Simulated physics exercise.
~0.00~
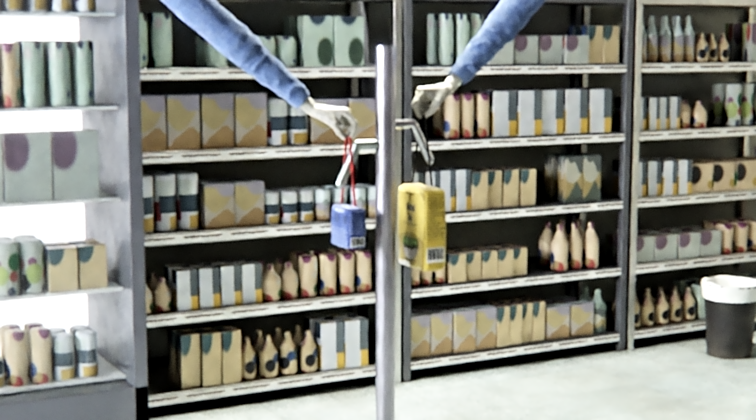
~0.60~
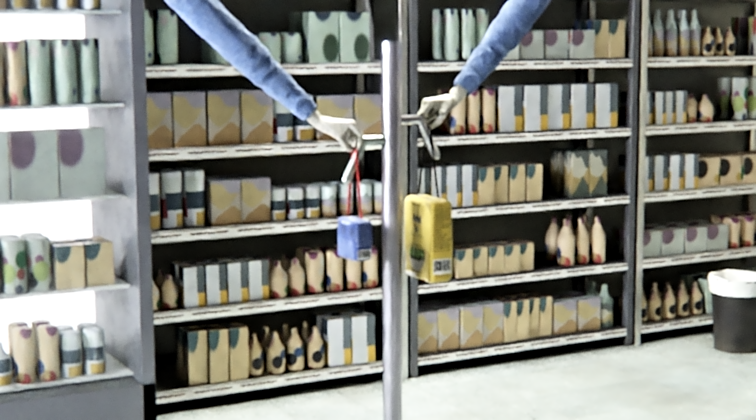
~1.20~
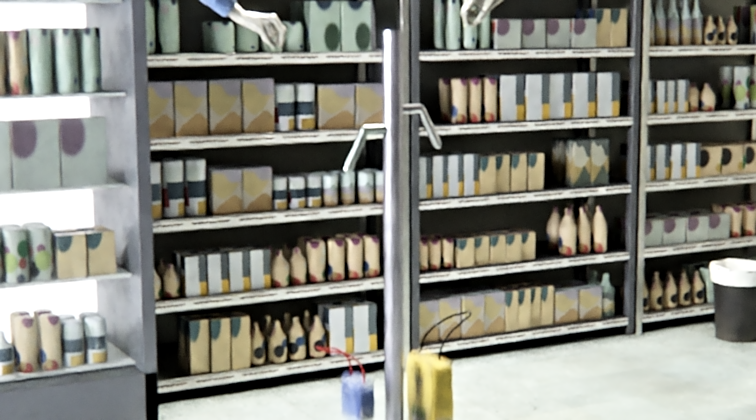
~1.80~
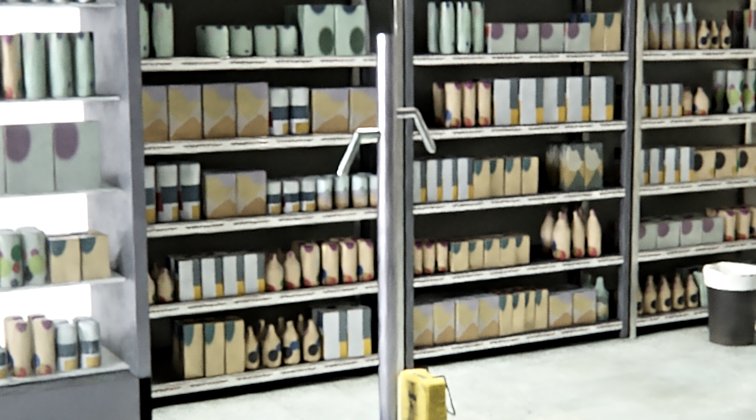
A small blue pouch on a red loop and a larger yellow sack on a dark loop are held by two hands at the pegs of an upright metal pole, blue on the left and yellow on the right. Behind them, seen from the front by a slightly swaying camera, stand shop shelves of patterned boxes and bottles, with a bin at right. The hands lower both items a little, then let go and draw back. Both drop, their loops off the downward-sloping pegs. Finally the yellow sack is upright on the floor, and the blue pouch is out of view.
